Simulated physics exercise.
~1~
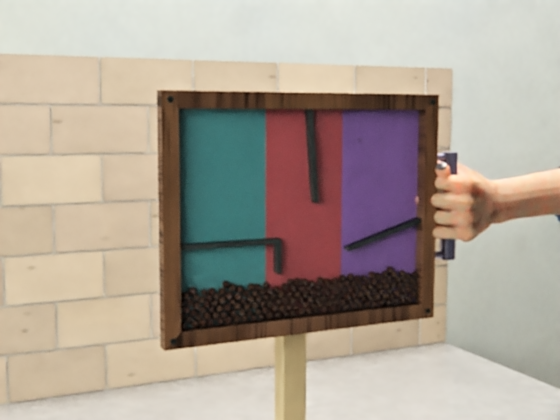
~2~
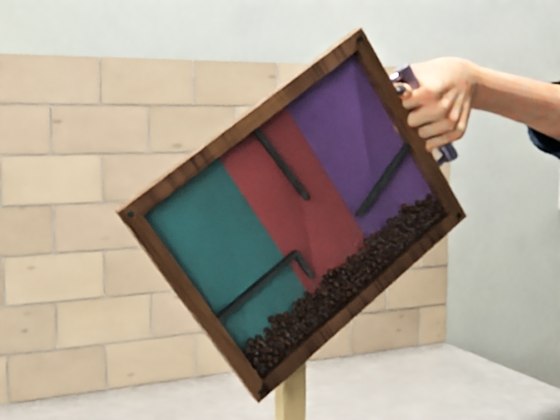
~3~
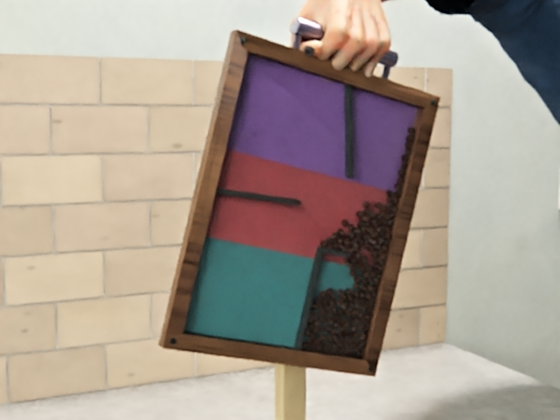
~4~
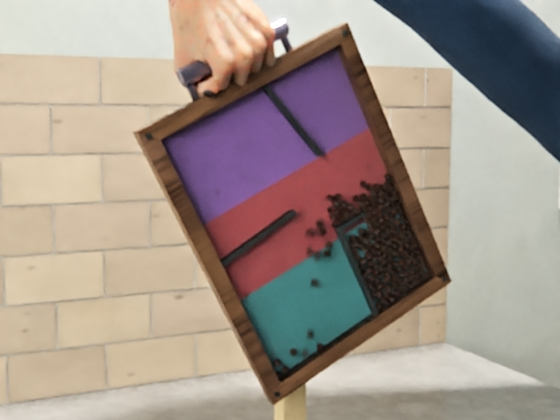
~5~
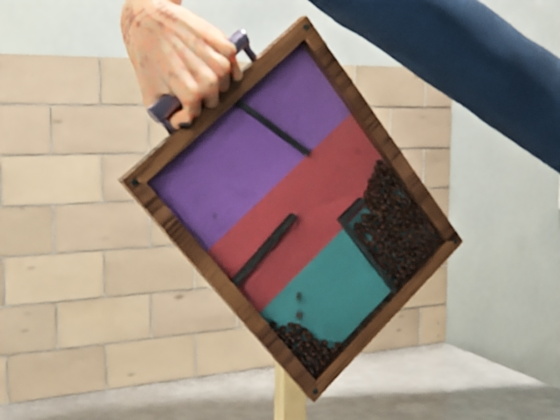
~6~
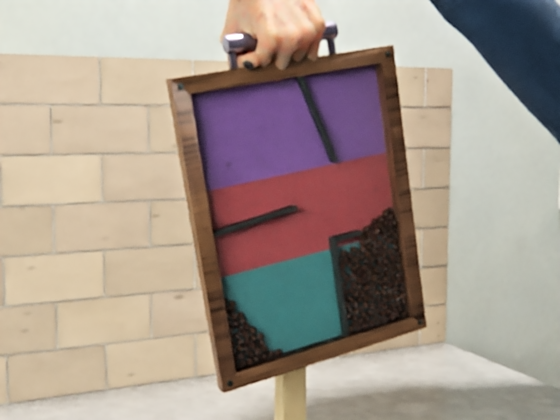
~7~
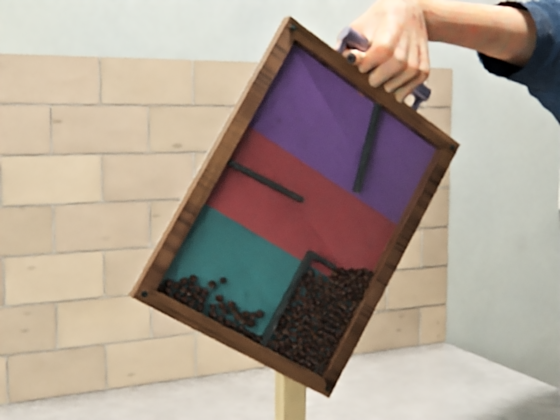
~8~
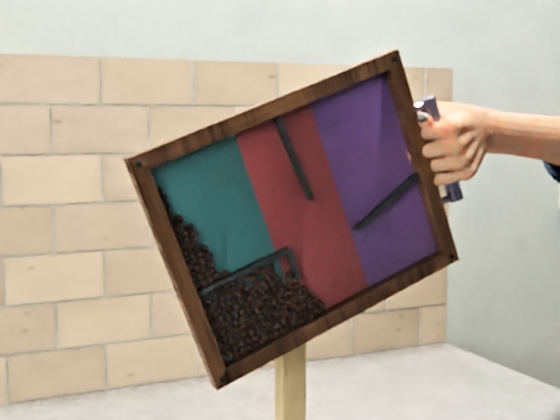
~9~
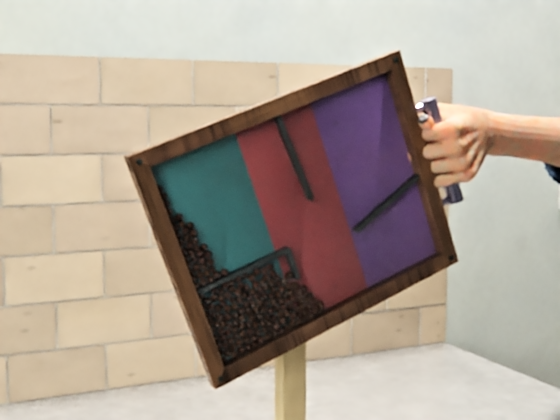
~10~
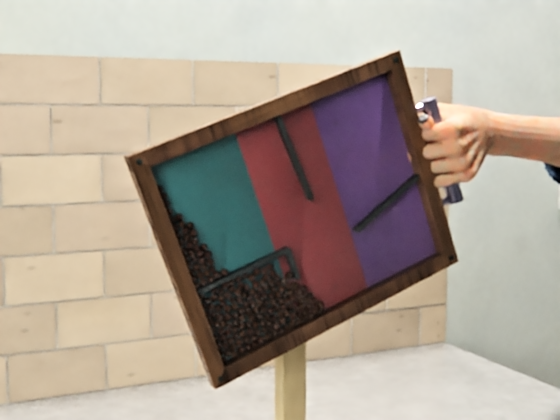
A hand swung a wooden-framed case of dark pellets anticlockwise past upright, then partway back, leaving it tilted with its right side raised. The pellets slid across the coloured strips and settled mostly in the turquoise one at lower left, with a few in the red.
